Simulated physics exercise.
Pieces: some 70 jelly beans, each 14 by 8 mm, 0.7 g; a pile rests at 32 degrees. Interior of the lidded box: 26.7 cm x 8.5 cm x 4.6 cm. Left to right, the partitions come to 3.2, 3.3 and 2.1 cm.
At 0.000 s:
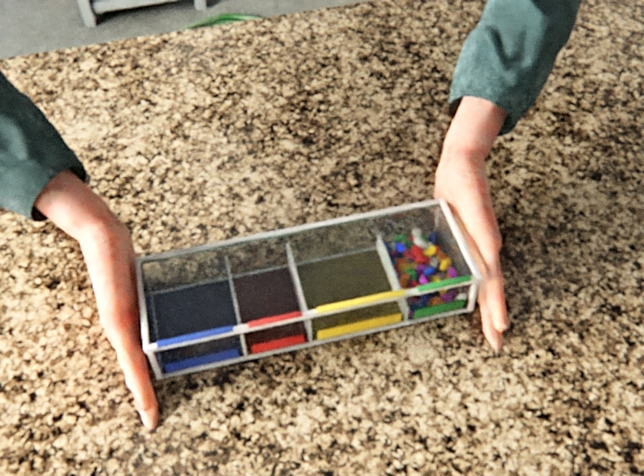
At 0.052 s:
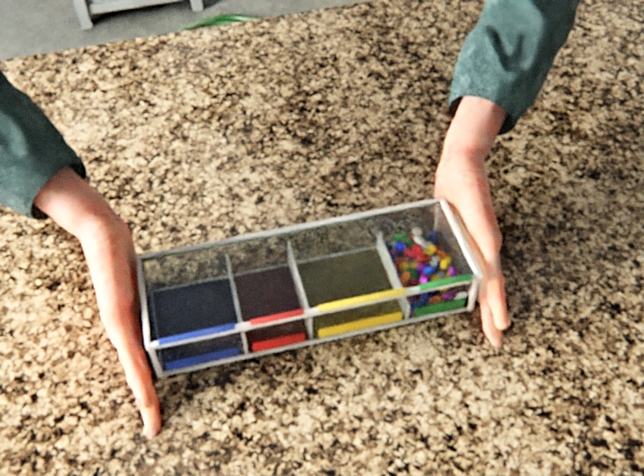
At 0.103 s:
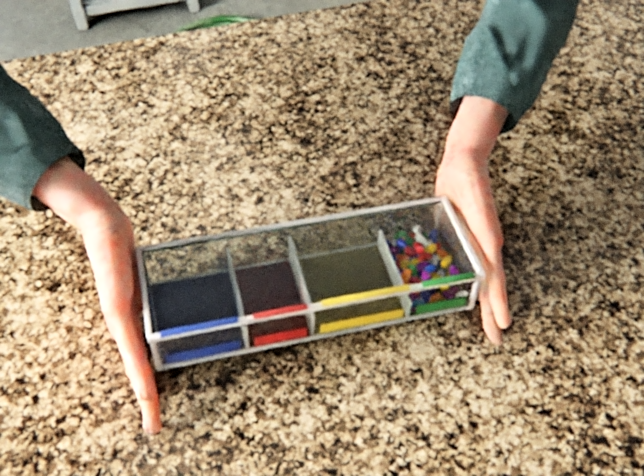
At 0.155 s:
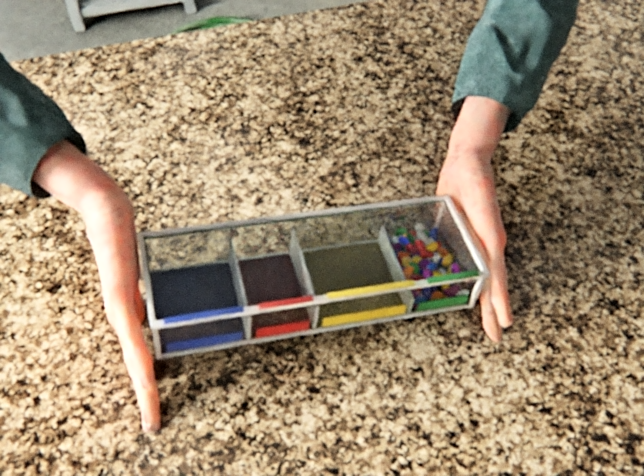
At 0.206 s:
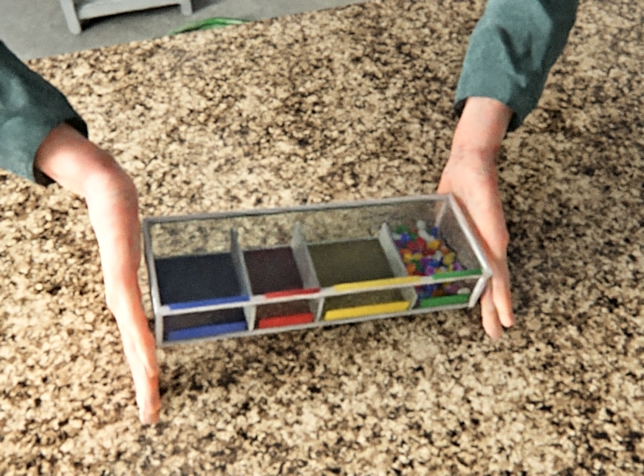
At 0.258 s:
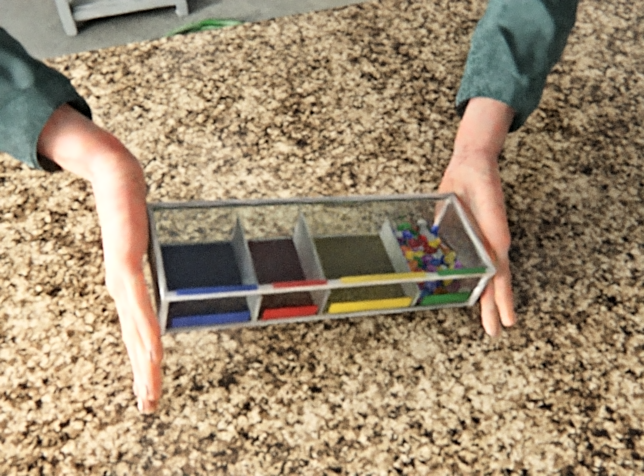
On a speckled brown and cream stone countertop, seen from above at an angle, a grey piece of furniture shows at the top left edge. Two hands in dark green sleeves flank a clear lidded box with four compartments, marked blue, red, yellow and green from left to right, with small multicoloured pieces in the green one. The hands tilt the box slightly, its left end rising a little, while the view stays nearly still.
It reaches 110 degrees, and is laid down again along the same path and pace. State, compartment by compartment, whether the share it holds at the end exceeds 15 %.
Red: Does not exceed; blue: Does not exceed; green: Exceeds; yellow: Does not exceed.
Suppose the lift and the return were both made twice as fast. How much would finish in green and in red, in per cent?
I'd expect green at 100 percent and red at 0 percent.
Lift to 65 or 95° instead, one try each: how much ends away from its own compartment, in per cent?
About 0 and about 0 per cent, in that order.
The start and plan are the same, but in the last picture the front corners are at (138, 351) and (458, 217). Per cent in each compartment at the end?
Per cent by compartment: Red 5, blue 45, green 0, yellow 50.
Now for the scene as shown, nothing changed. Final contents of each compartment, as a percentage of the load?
Red 0, blue 0, green 100, yellow 0.
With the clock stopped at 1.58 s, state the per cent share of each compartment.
Red 0; blue 0; green 100; yellow 0.
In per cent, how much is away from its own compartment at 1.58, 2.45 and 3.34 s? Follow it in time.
About 0, 0, 0.
After 1.58 s, tilt 110 degrees; green 100 %.
Then, at 2.45 s, tilt 51 degrees; green 100 %.
After 3.34 s, tilt 0 degrees; green 100 %.
By 3.7 s all is still; red 0 %, blue 0 %, green 100 %, yellow 0 %.
